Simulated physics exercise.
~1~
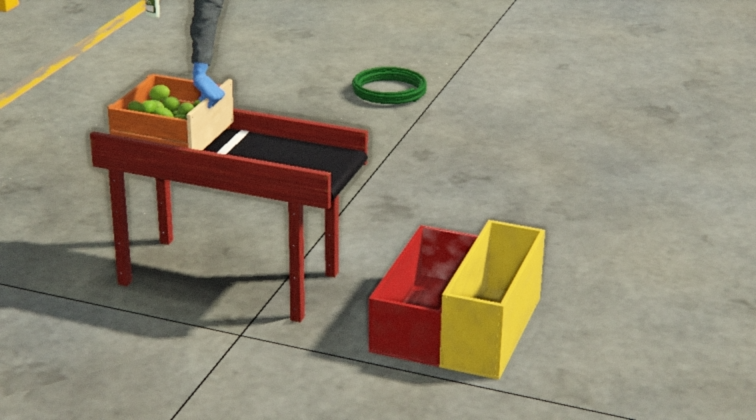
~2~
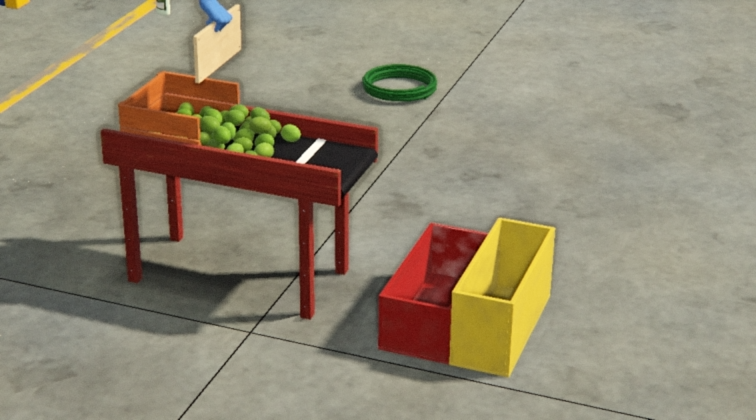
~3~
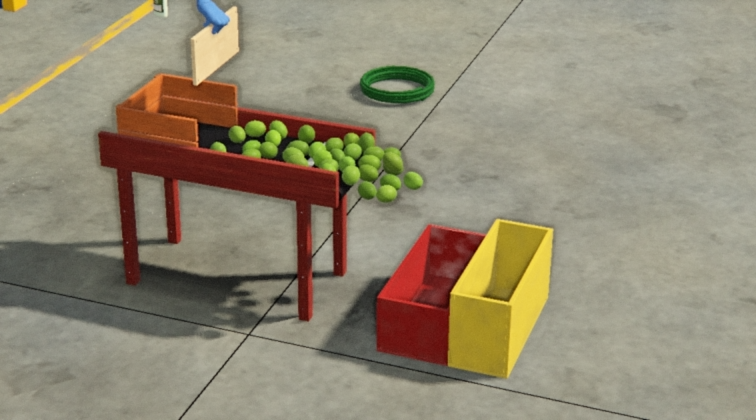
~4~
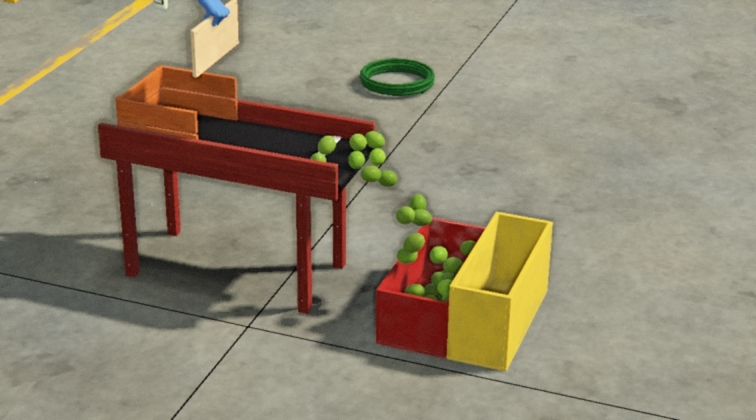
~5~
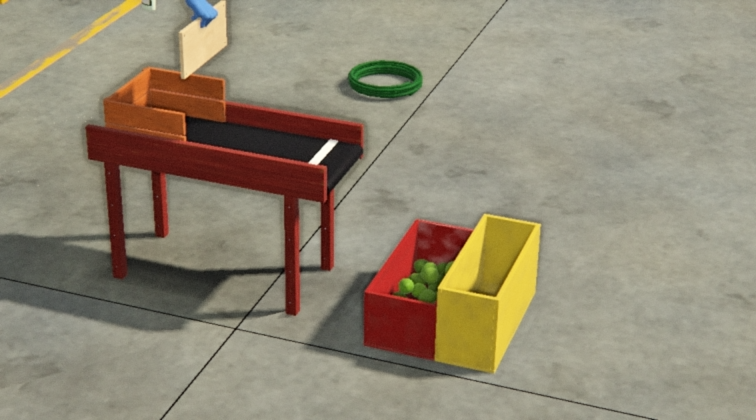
On a concrete floor, a gate lifts and limes ride a belt into a red bin.
